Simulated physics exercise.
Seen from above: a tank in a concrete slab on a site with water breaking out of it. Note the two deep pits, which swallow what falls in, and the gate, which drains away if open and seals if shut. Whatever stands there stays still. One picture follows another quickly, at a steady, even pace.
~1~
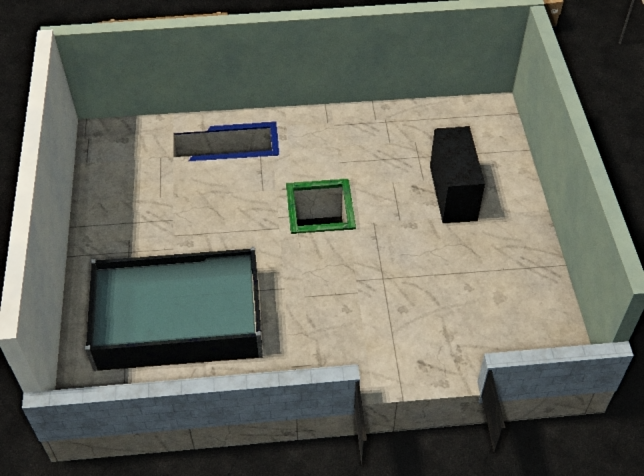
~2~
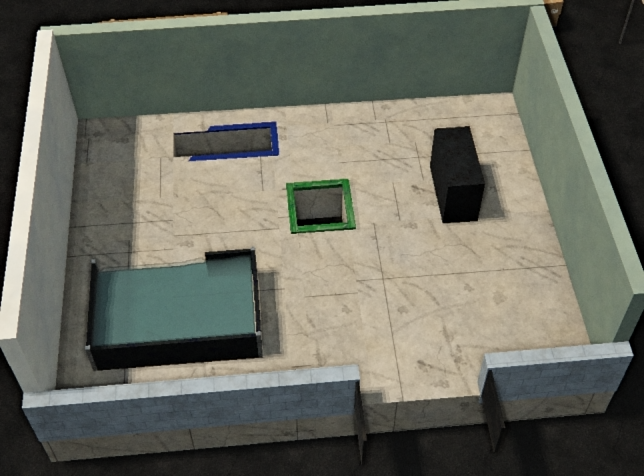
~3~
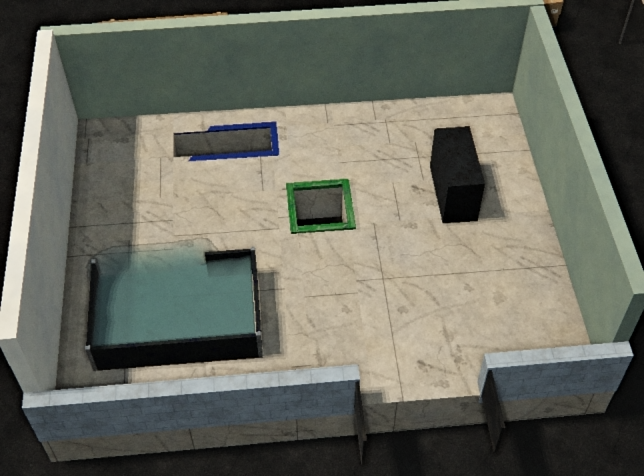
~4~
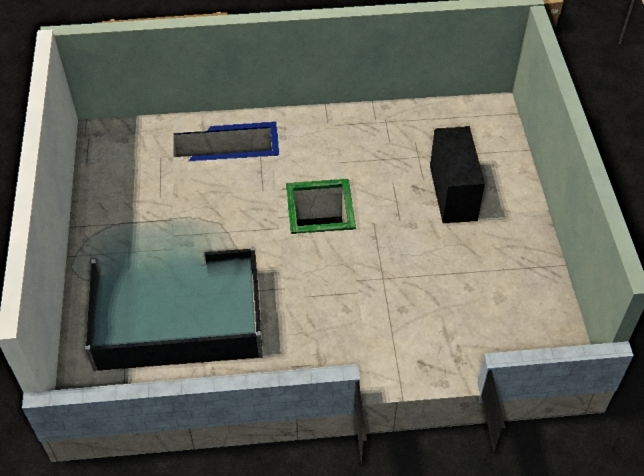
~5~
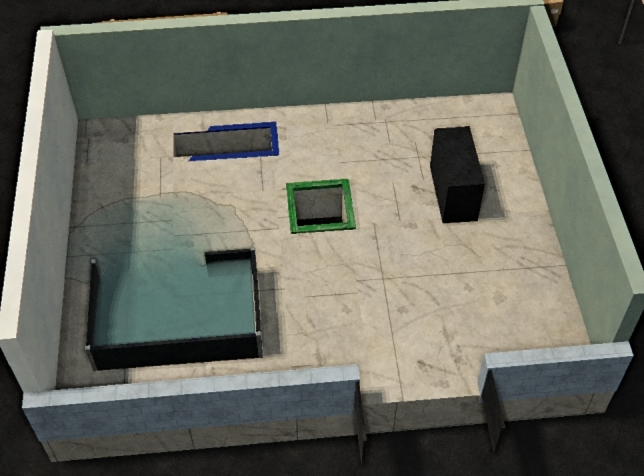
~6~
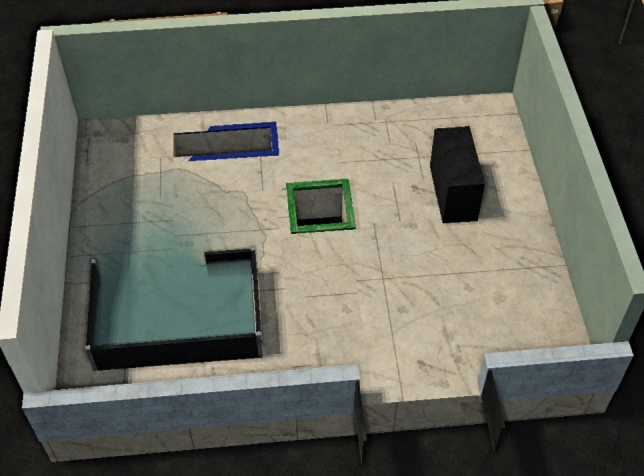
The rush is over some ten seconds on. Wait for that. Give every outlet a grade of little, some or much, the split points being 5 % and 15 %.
Grades: Gate - little; blue pit - much; green pit - little.
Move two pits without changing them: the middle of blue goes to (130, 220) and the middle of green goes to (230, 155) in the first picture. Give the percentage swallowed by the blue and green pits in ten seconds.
Per cent, approx.: Blue 70, green 4.
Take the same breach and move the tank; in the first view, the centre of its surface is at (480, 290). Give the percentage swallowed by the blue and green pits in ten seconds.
Blue 15 %, green 8 %.
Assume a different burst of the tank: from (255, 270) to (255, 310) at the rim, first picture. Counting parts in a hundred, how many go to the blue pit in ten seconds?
For blue, it comes to 0 percent.
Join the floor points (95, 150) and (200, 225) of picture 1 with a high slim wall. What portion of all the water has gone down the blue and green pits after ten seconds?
In per cent: Blue 14, green 6.
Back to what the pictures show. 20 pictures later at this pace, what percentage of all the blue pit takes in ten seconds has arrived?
Share at that point: Roughly 40 %.
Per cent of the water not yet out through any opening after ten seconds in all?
Roughly 46 percent.
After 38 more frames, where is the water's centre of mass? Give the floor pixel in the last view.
I'd point to (191, 211).
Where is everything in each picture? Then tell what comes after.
The tank at (174, 300) is whole and still, in the first frame.
The front is at a hidden place, out from the gap on the tank's far side, in the second frame.
The front is at a hidden place, out from the gap on the tank's far side, in the third frame.
The front is at (215, 227), out from the gap on the tank's far side, in the fourth frame.
Water pours out on the tank's far side and has run to (186, 197), in the fifth frame.
The front is at (179, 173), out from the gap on the tank's far side, in the sixth frame.
A moment on, water covers 25 % of the floor; the gate 0 %, the blue pit 2 %, the green pit 0 %.
Next, water covers 25 % of the floor; the gate 0 %, the blue pit 9 %, the green pit 0 %.
Then, water covers 30 % of the floor; the gate 0 %, the blue pit 21 %, the green pit 0 %.
Later, water covers 45 % of the floor; the gate 0 %, the blue pit 43 %, the green pit 0 %.
In the end, water covers 55 % of the floor; the gate 0 %, the blue pit 53 %, the green pit 0 %.
